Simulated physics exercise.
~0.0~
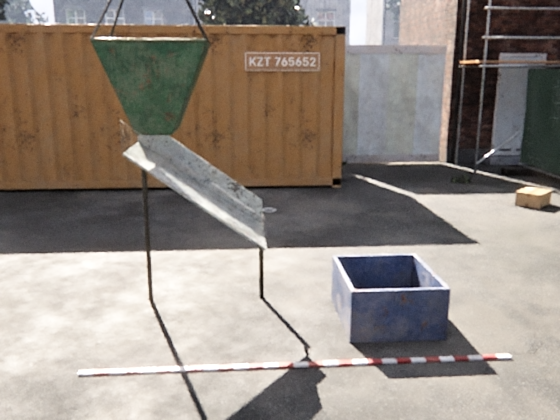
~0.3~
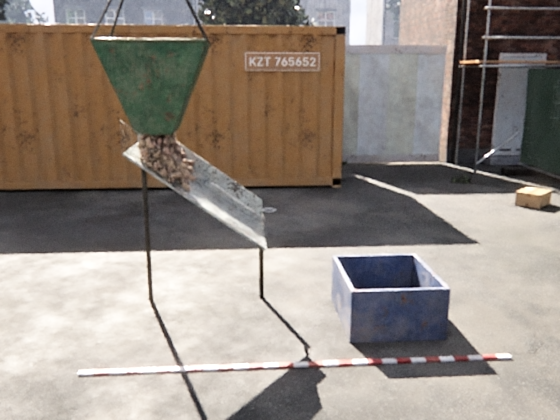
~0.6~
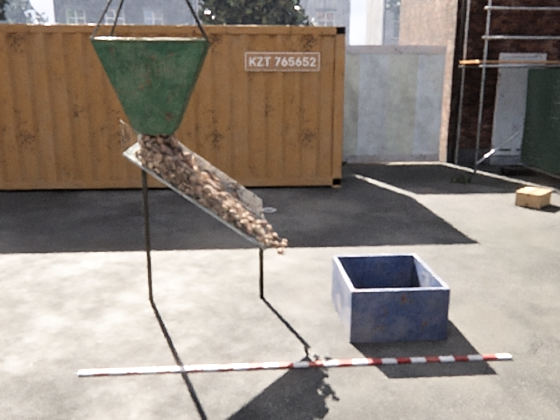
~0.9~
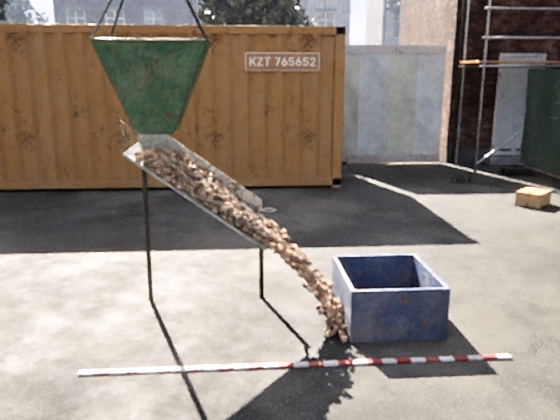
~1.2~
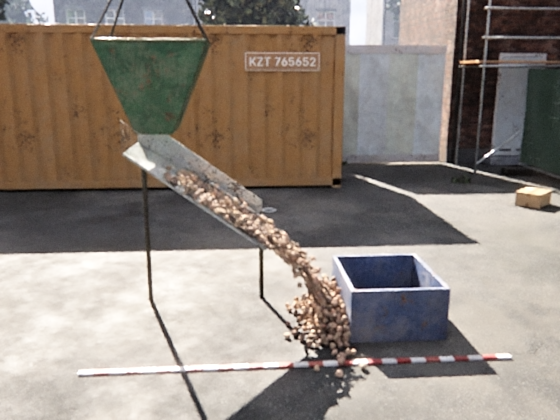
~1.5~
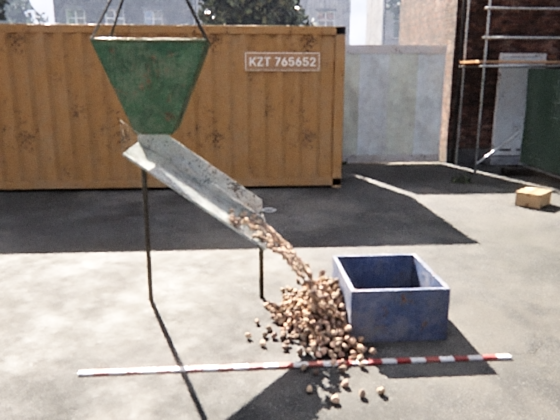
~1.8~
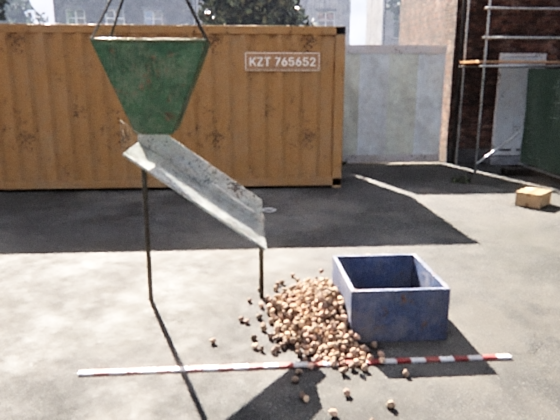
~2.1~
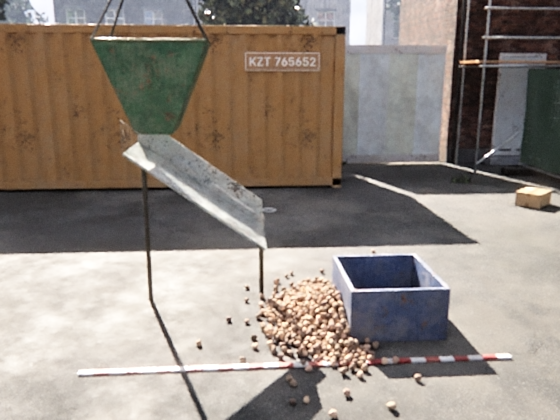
Rounded stones drop from the green hopper, slide down the chute and pile beside the bin.
